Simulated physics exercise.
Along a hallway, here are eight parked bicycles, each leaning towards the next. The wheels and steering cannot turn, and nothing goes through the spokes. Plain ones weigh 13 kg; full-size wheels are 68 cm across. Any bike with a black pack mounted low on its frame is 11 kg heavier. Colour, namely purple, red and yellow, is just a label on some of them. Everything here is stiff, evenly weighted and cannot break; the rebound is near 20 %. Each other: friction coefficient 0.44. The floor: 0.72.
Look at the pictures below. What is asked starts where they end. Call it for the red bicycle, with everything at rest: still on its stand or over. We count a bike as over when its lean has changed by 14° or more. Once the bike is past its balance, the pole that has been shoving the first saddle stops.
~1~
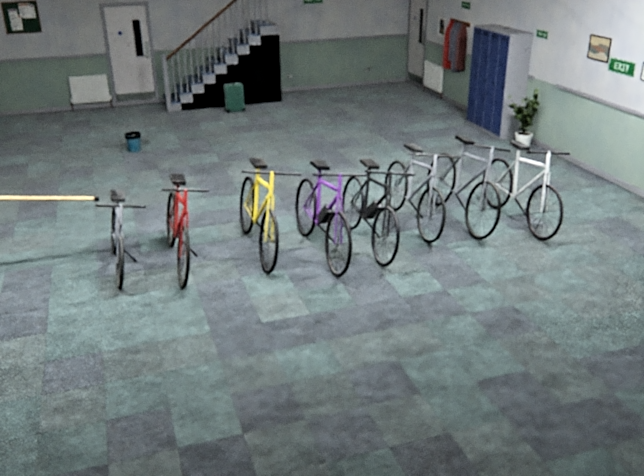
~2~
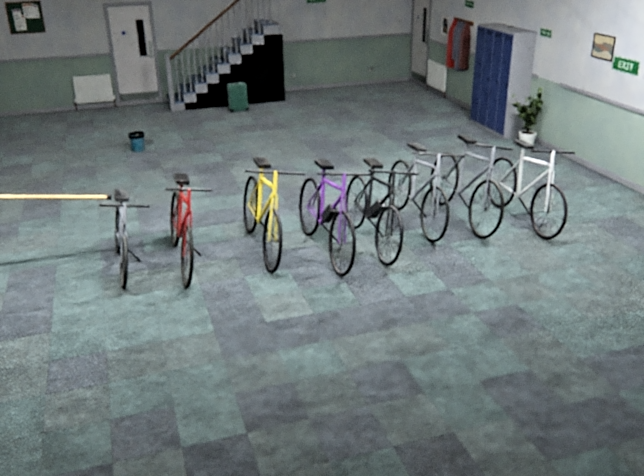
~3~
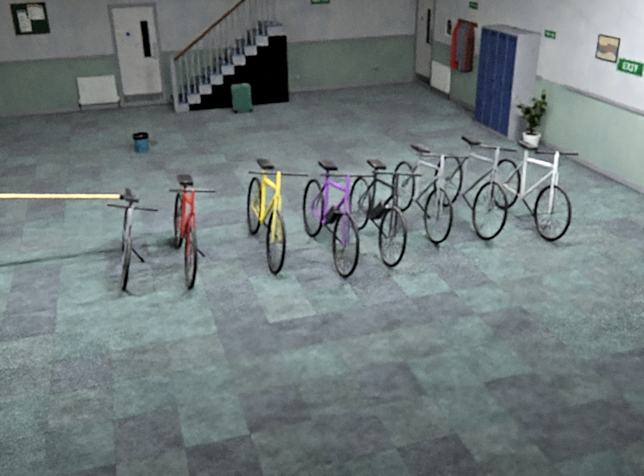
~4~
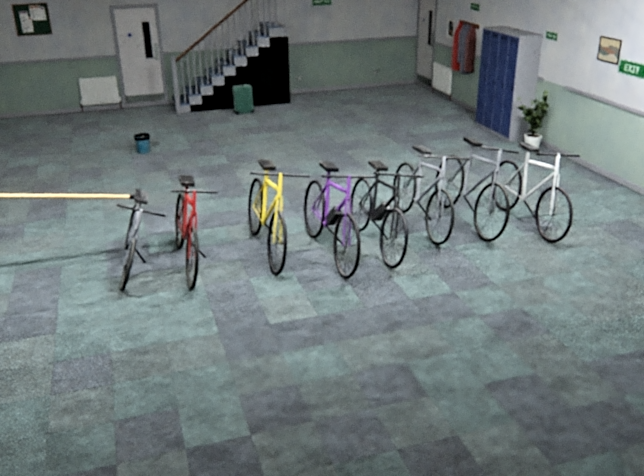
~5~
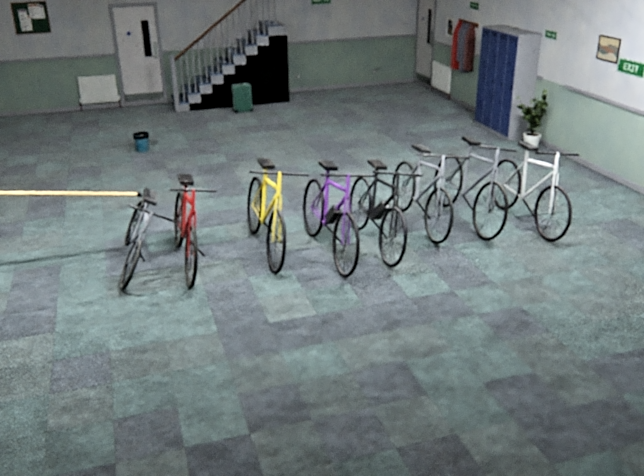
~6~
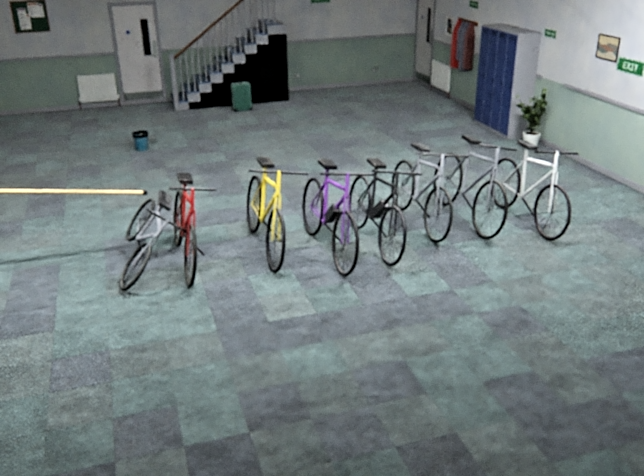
Falls.
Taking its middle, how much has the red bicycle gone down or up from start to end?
It finishes some 30 cm lower than at the start.
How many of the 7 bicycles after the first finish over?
I count 2.
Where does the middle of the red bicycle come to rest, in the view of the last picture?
It finishes near pixel (241, 240) of the last picture.
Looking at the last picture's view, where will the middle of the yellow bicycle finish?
Last frame, centre at roughly (296, 203).
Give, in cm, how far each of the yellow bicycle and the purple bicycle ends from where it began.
Yellow shifts close to 30 cm and purple close to 0 cm.
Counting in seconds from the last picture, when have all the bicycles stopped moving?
Time: About 2.5 s.
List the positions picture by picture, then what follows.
In the first picture (each place is the centre of the face we see best), pole end (96, 199) 10 cm from the first bicycle; red bicycle (190, 252); yellow bicycle (278, 236); purple bicycle (297, 208); the others all in place.
Pole end (109, 198) 10 mm from the first bicycle; red bicycle (194, 251), in the second picture.
Pole end (121, 198) pushing; red bicycle (197, 252); the others all in place, in the third picture.
Pole end (131, 198) pushing; red bicycle (199, 253); the others all in place, in the fourth picture.
Pole end (139, 195) pushing; red bicycle (198, 252); the others all in place, in the fifth picture.
Pole end (145, 193) stopped; red bicycle (197, 251); purple bicycle (305, 207); yellow bicycle (285, 235); the others all in place, in the sixth picture.
Then, 0.60 s later than the last frame, 1 of the 7 other bicycles over; red bicycle tilted 31°.
Then, 1.36 s later than the last frame, 2 of the 7 other bicycles over; red bicycle lying flat; yellow bicycle tilted 22°.
When it is over, 2 of the 7 other bicycles over; red bicycle lying flat; yellow bicycle tilted 28°; purple bicycle unmoved. Five left standing. In pixels of the last frame, middles, red bicycle near (241, 240), yellow bicycle near (296, 203).
